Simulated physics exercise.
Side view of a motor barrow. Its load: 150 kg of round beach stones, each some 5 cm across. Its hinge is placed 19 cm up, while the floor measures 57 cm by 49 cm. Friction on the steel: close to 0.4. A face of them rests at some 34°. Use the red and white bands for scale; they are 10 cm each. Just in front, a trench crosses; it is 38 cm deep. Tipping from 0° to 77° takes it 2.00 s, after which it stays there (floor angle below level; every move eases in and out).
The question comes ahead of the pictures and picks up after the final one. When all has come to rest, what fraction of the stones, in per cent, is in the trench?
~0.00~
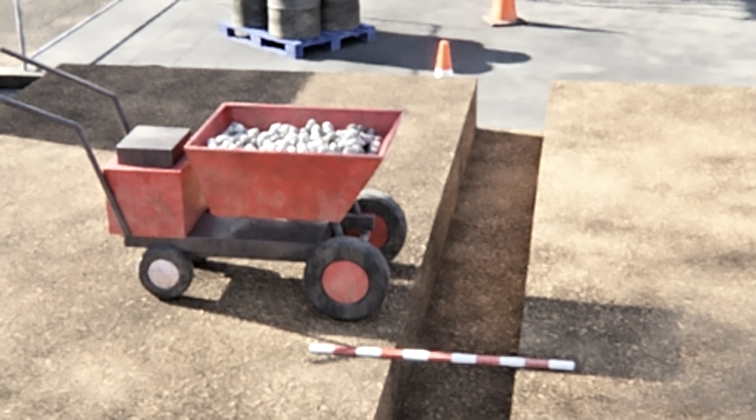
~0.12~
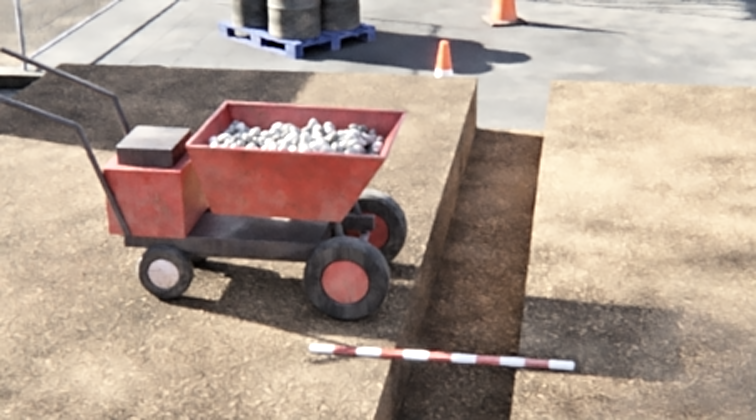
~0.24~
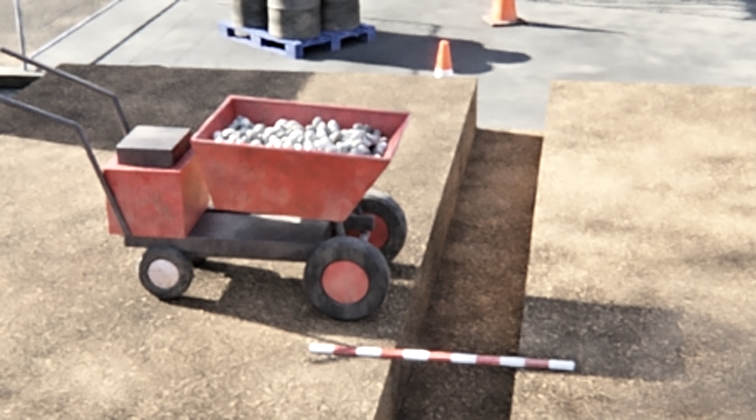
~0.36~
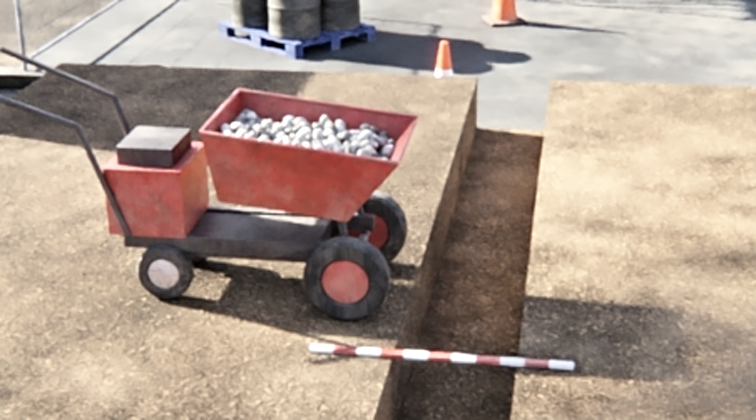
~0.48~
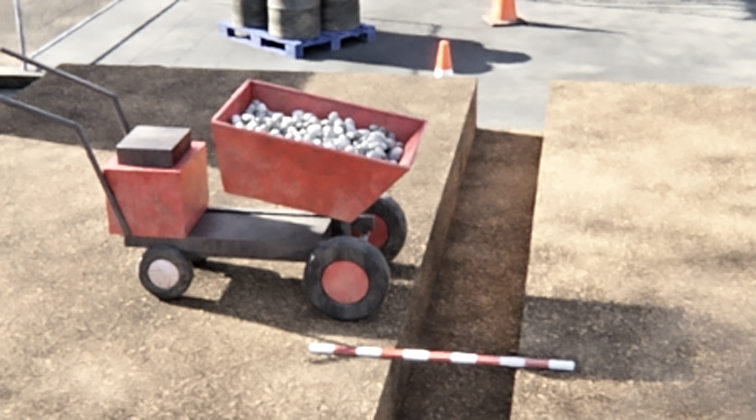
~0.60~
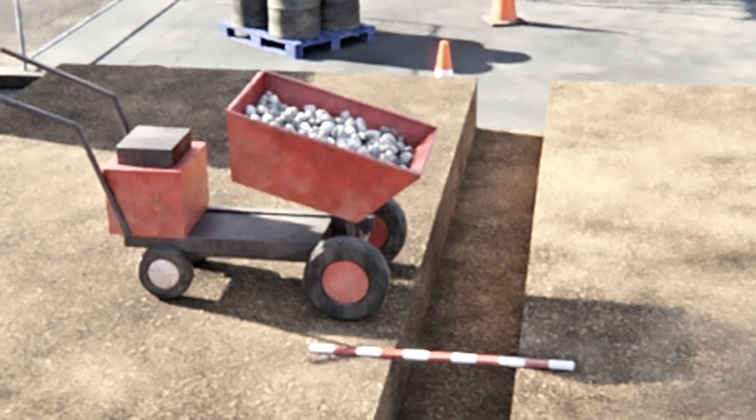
At the end about 53 per cent of the stones are there.
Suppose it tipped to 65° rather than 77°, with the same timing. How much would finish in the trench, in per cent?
Share in trench: Approx. 50%.
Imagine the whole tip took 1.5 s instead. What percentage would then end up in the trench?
50 per cent.
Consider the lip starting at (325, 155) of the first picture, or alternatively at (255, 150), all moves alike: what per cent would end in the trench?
Near 100 per cent from the first place, 80 from the second.
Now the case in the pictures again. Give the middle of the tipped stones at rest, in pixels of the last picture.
Centre estimate: Around (518, 346).
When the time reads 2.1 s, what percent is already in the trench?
About 25%.
After 1.5 s the floor is at 65°; 95 % in the skip, 4 % in the trench, 1 % past the trench; the foremost stones are at (527, 287).
After 2.1 s the floor is at 77°; 32 % in the skip, 27 % in the trench, 41 % past the trench; the foremost stones are at (691, 310).
After 2.5 s the floor is at 77°; 12 % in the skip, 40 % in the trench, 48 % past the trench; the foremost stones are past the picture's edge.
After 4.4 s the floor is at 77°; 0 % in the skip, 53 % in the trench, 47 % past the trench; the foremost stones are past the picture's edge.
